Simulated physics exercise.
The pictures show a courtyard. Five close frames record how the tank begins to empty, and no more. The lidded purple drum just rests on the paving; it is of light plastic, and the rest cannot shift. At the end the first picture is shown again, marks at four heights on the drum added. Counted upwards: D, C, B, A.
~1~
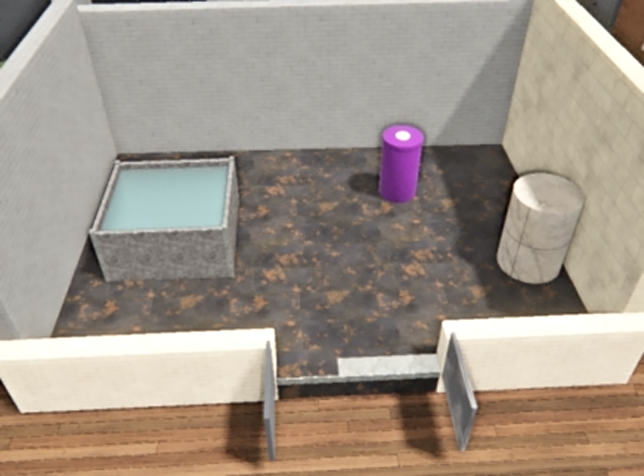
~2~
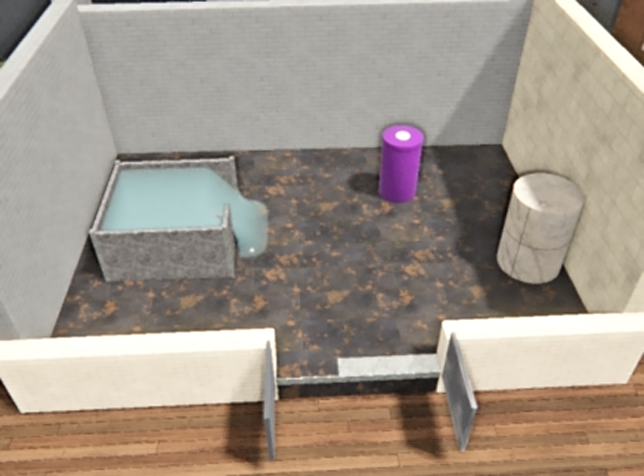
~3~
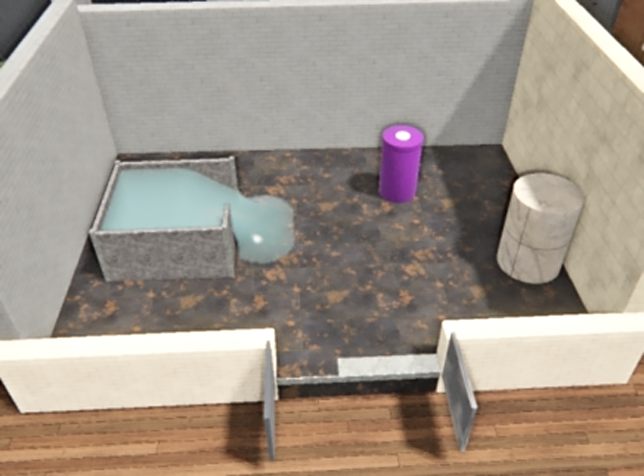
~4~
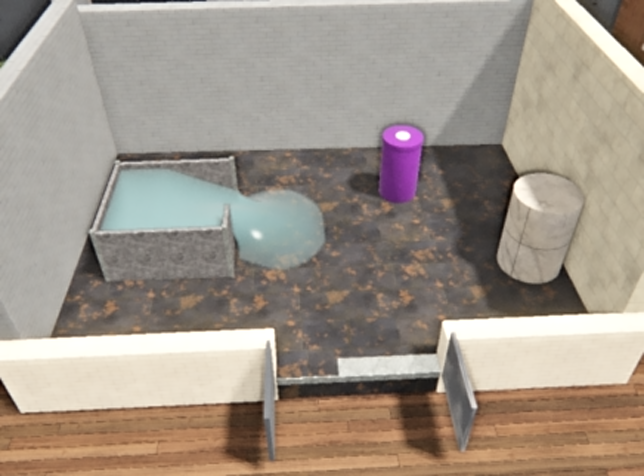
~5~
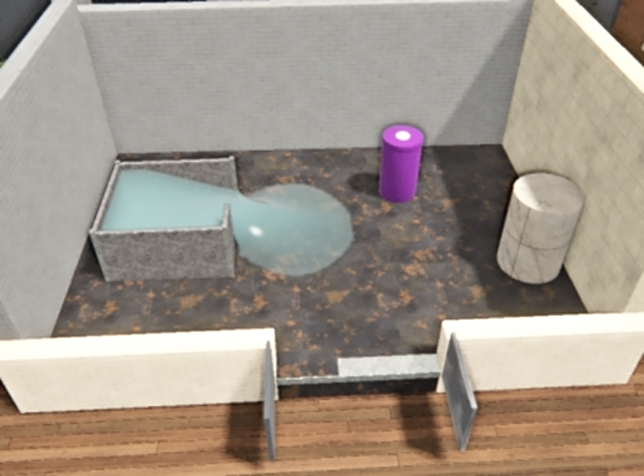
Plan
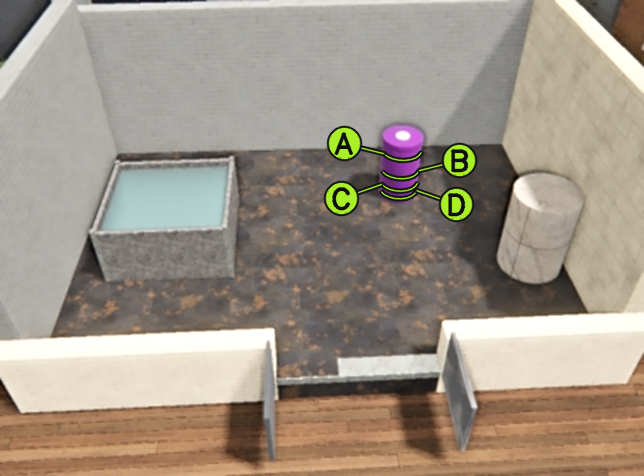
Pale blue water sits level in a square grey stone tank at the left of a walled courtyard, seen from above the open gate at the front, then bulges out over the tank's right side. It spreads across the dark, rust-mottled floor as a rounded, widening pool, reaching rightward. The purple drum near the back wall, the pale stone-like cylinder at right and the camera stay still.
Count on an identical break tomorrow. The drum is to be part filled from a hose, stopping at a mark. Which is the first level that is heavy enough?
B will do.
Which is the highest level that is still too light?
That is level C.
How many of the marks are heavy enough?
Two of the four.
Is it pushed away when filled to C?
Yes, it does.
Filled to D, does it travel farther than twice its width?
Yes, it does.
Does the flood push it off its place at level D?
Yes, it does.
On the marked copy, A at (404, 160); B at (402, 178); C at (401, 191); D at (400, 198); from the bottom up D, C, B, A.
With A, it does not move.
With B, it does not move.
With C, it is pushed about its own width away.
With D, it is pushed about 3 times its own width away.
